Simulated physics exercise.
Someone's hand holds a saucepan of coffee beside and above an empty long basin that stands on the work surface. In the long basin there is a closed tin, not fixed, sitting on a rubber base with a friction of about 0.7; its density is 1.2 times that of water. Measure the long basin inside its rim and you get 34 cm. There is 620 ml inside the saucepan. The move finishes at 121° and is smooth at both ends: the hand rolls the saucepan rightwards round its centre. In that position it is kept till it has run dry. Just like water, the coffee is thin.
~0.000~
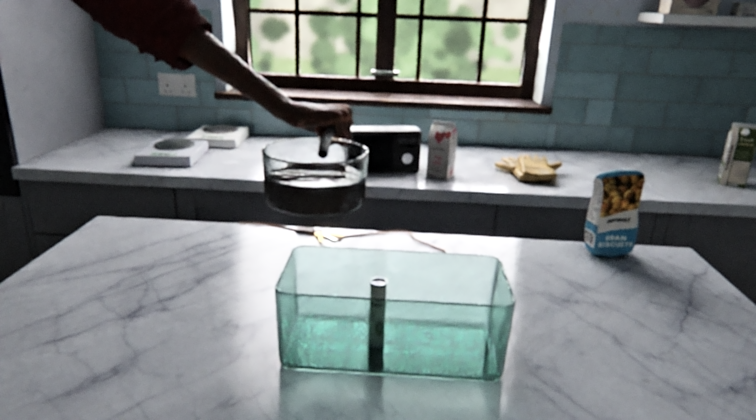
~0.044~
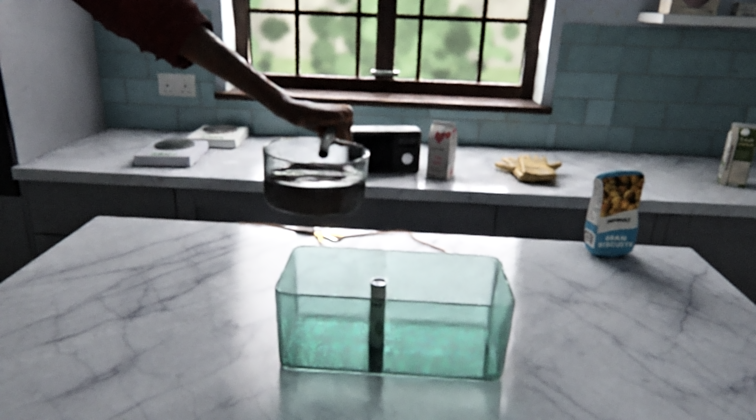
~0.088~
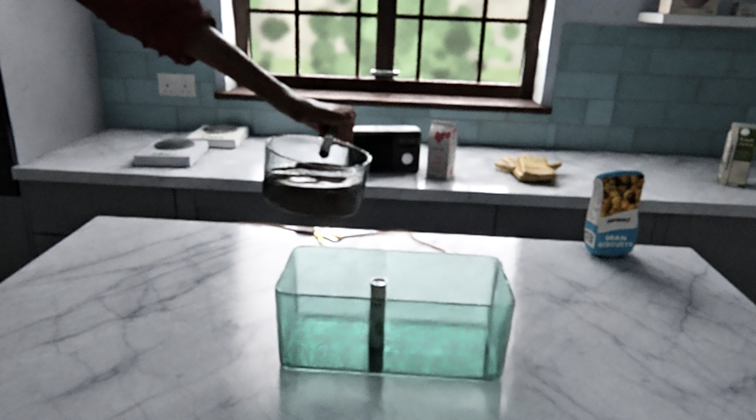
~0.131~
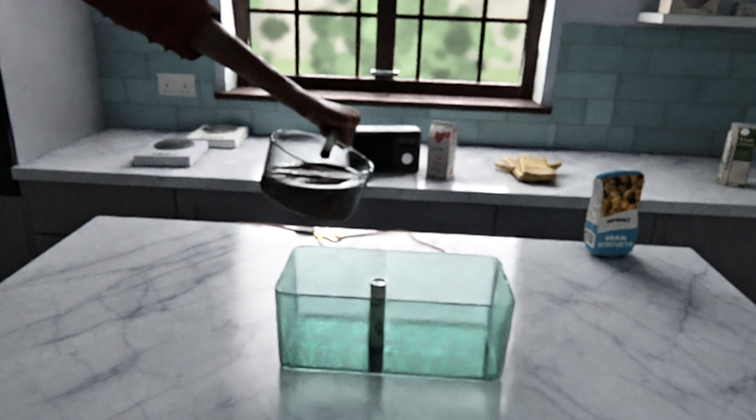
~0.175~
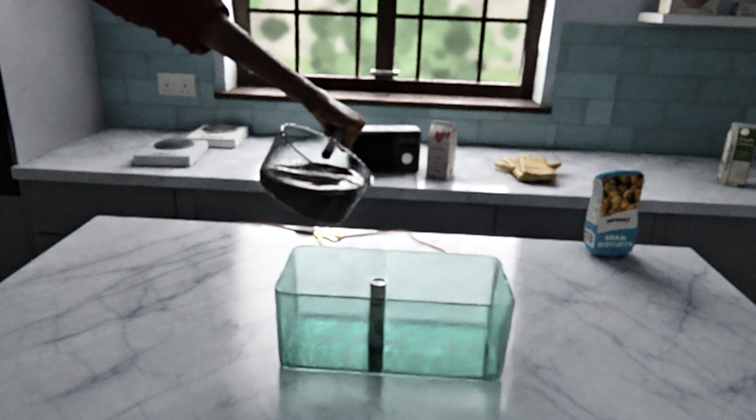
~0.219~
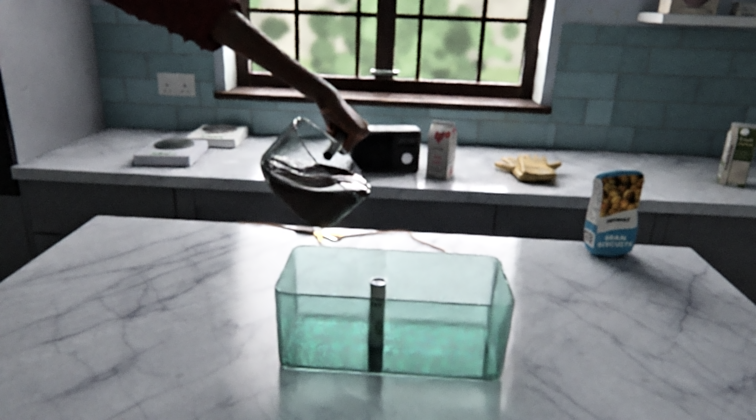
A hand reaching in from the upper left holds a clear saucepan of dark coffee and rolls it rightwards, slightly at first, then steeply, its left side rising while the camera stays still. Below it, a translucent green long basin with a slim dark tin inside stands on a white marble work surface, a blue carton to the right. The kitchen, seen from across the surface and slightly above, has pale blue tiles and a window.
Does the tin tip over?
It ends up tipped over.
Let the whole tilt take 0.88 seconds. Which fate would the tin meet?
Then it holds its balance.
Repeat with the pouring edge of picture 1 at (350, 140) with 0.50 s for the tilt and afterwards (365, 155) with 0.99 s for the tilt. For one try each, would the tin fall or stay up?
Run one: It tumbles. Run two: It does not tip.
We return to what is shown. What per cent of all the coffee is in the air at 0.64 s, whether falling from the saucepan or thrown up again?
I'd say some 5 per cent is in the air.
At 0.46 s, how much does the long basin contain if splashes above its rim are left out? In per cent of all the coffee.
Around 40 percent.
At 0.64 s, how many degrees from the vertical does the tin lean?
It tilts roughly 0° from upright.
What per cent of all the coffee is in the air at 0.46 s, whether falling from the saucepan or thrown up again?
Estimate: About 46 % of all of it.
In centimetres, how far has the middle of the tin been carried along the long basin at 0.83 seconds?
Near 5 cm of travel.
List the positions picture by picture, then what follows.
The first frame shows tilt 0°; pouring edge (367, 154); surface from (268, 171) to (364, 176); the long basin's rim runs from (285, 268) to (507, 281); the tin's top is at (379, 284).
The second frame shows tilt 2°; pouring edge (368, 156); surface from (268, 171) to (364, 177).
The third frame shows tilt 8°; pouring edge (370, 161); surface from (268, 170) to (364, 178).
The fourth frame shows tilt 17°; pouring edge (371, 170); surface from (266, 169) to (365, 179).
The fifth frame shows tilt 30°; pouring edge (371, 181); surface from (264, 164) to (367, 181).
The sixth frame shows tilt 44°; pouring edge (368, 194); surface from (265, 158) to (368, 185).
By 0.46 s the tilt is 116° and 14 per cent is still to pour; the tin stands where it began.
By 0.64 s the tilt is 121° and 1 per cent is still to pour; the tin stands 2 cm from where it began.
By 0.83 s the tilt is 121° and 0 per cent is still to pour; the tin leans 40°.
By 1.03 s the tilt is 121° and 0 per cent is still to pour; the tin lies on its side.
At rest the tin lies on its side.
